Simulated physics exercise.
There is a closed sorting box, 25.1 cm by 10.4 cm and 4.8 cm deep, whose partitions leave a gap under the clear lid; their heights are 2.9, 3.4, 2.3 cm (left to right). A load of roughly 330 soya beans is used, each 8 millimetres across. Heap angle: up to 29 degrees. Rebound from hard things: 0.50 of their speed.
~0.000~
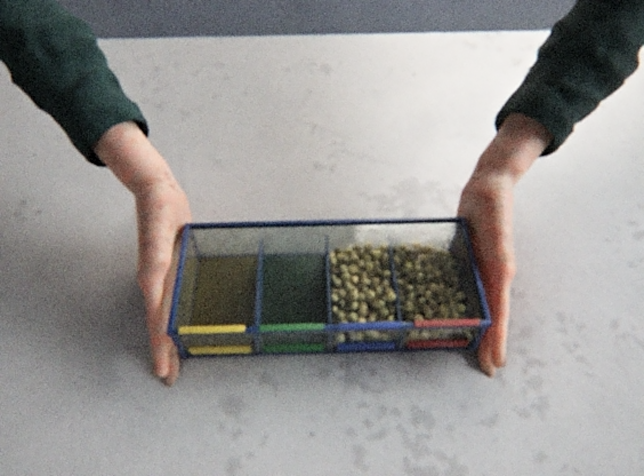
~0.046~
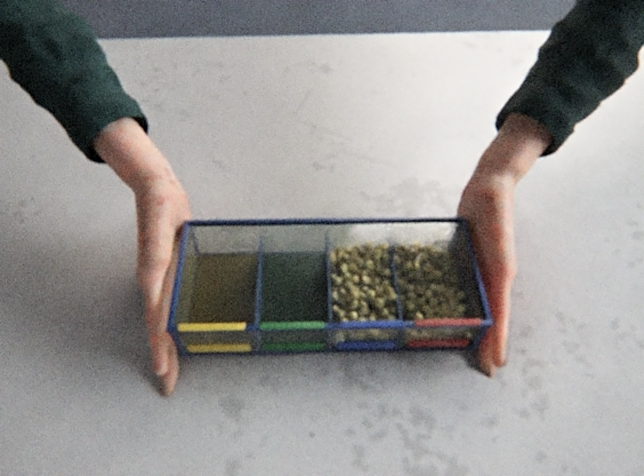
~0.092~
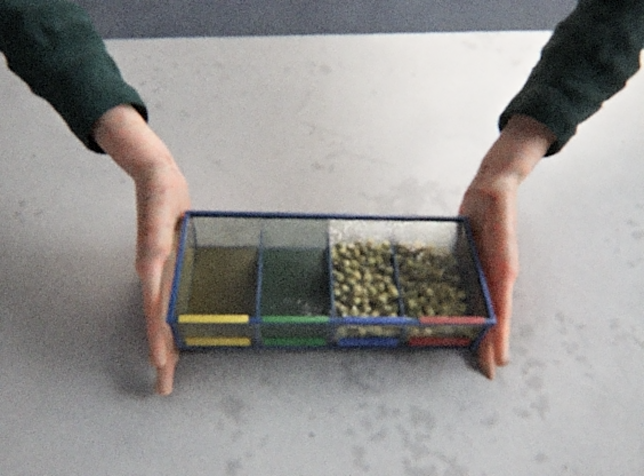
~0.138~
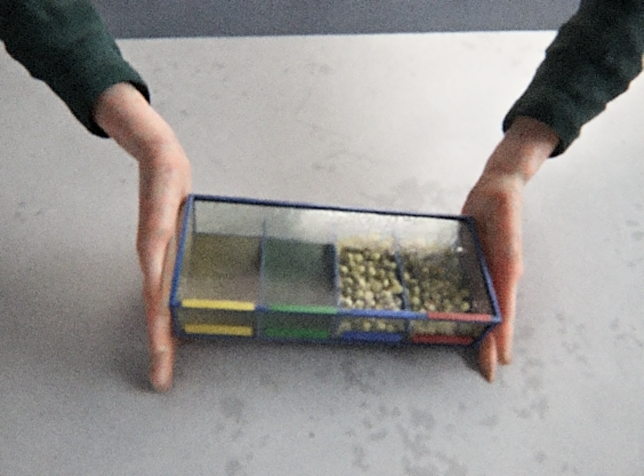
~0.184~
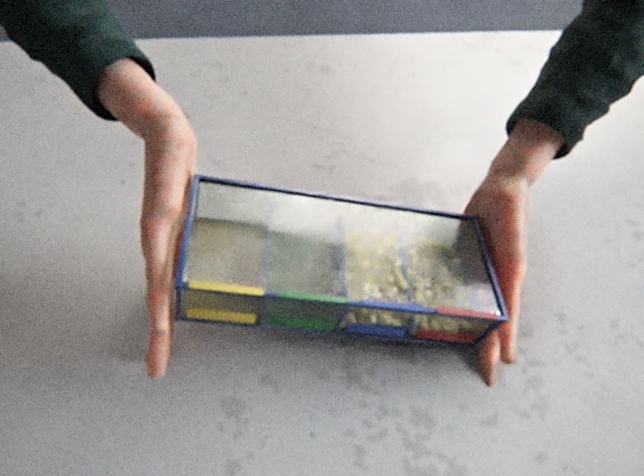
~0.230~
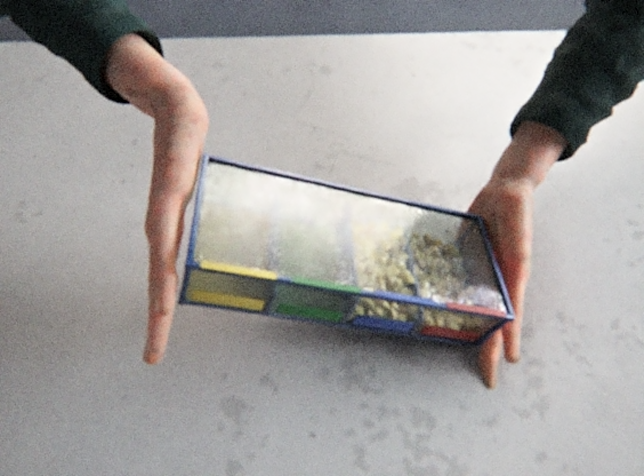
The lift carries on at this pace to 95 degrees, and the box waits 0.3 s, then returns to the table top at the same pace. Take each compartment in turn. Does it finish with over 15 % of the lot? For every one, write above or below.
Red compartment above, blue compartment below, green compartment below, yellow compartment below.
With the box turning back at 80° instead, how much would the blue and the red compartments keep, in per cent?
In that case blue 25, red 75.
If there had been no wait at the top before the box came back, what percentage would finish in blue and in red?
That would leave blue with 10 percent and red with 90 percent.
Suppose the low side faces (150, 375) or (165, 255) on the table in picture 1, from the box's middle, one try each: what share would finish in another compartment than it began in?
Roughly 40 per cent on the first try and 45 per cent on the second.
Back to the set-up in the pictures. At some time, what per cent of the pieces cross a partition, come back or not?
Estimate: Around 55 %.
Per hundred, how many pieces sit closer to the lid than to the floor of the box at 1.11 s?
50 per cent, give or take.
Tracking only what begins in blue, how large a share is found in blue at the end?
Around 10 percent stays put.
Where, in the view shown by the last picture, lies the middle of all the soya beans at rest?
Around (434, 280).
Then, at 1.11 s, tilt 95 degrees; red 90 %, blue 10 %.
After 1.70 s, tilt 49 degrees; red 95 %, blue 5 %.
After 2.34 s, tilt 0 degrees; red 95 %, blue 5 %.
At rest (2.8 s), red 95 %, blue 5 %, green 0 %, yellow 0 %.
